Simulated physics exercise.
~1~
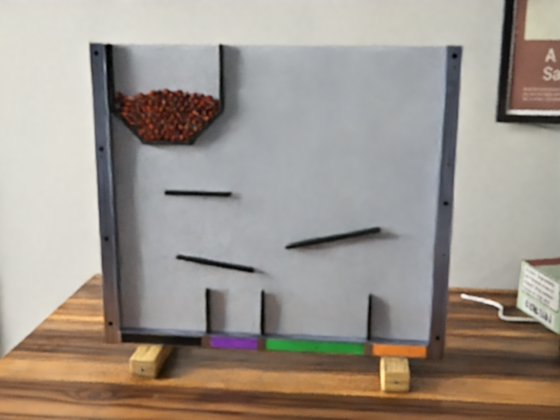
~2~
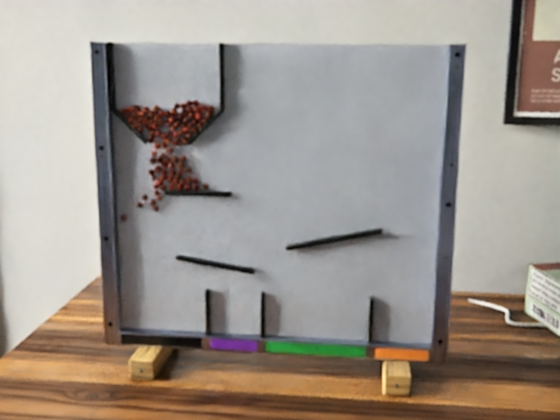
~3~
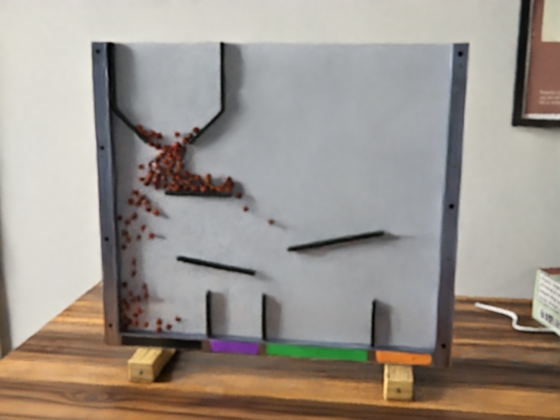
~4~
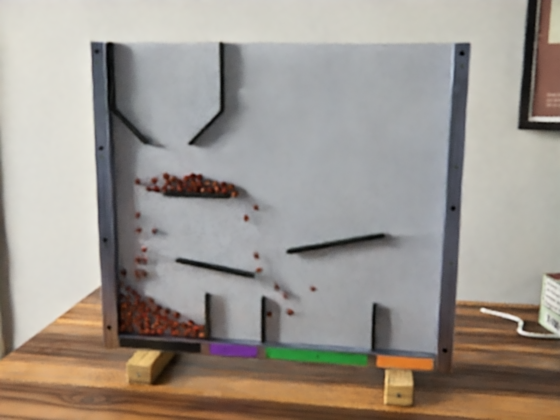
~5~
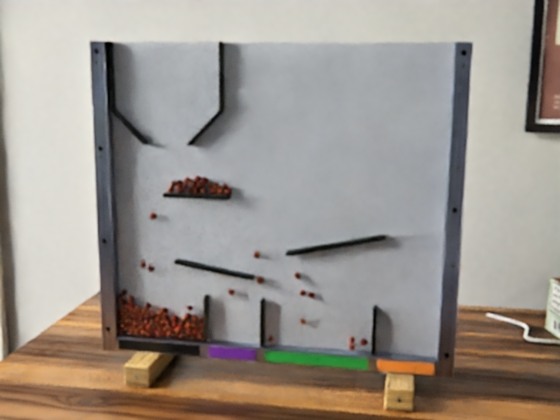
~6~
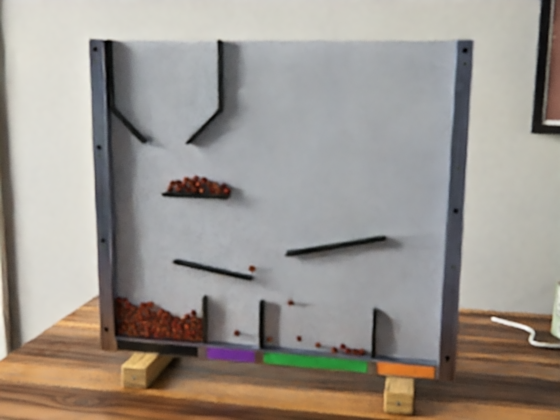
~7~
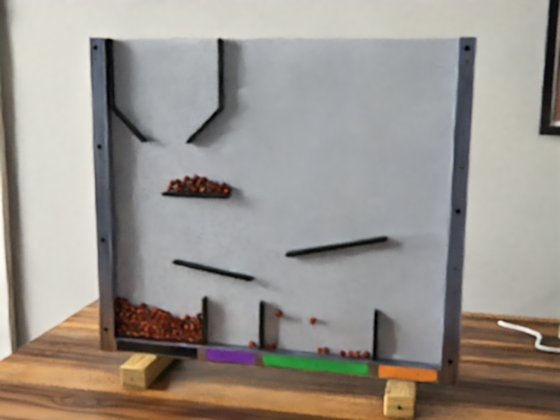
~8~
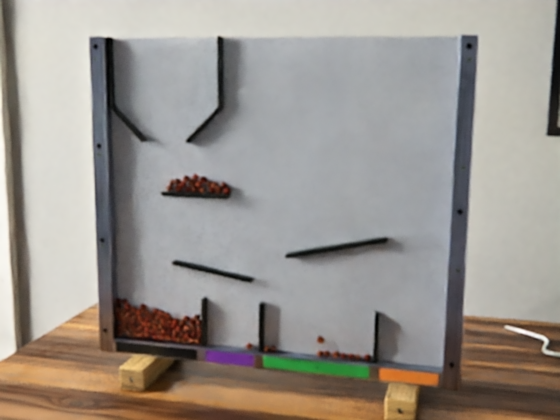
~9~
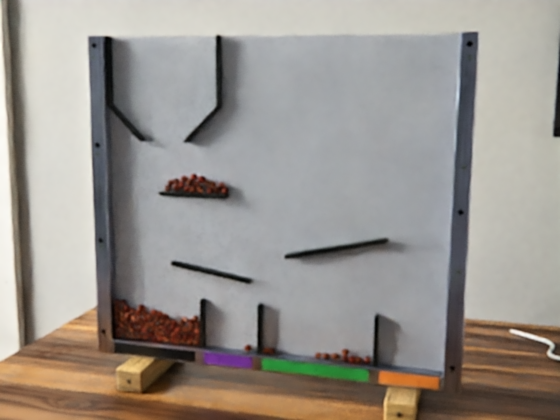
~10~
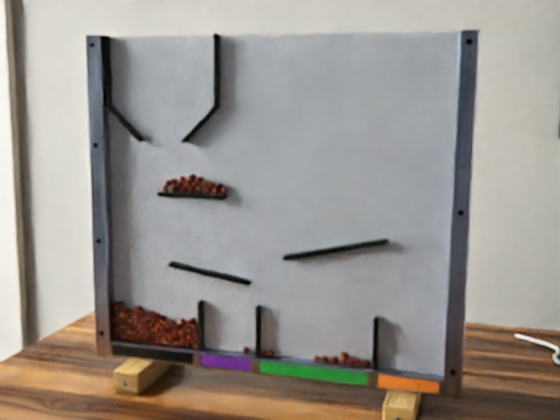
At the start, small reddish beads fill a hopper at the upper left of a flat grey display standing on a wooden table. They begin pouring through the opening onto the short ledge below, with some spilling off its left side. The hopper empties as beads stream down the left into the black bin, while fewer drop off the right end toward the lower ledges. A few bounce across into the green bin. At the end, the black bin holds most beads, a small scattering lies in green, and a heap remains on the upper ledge.
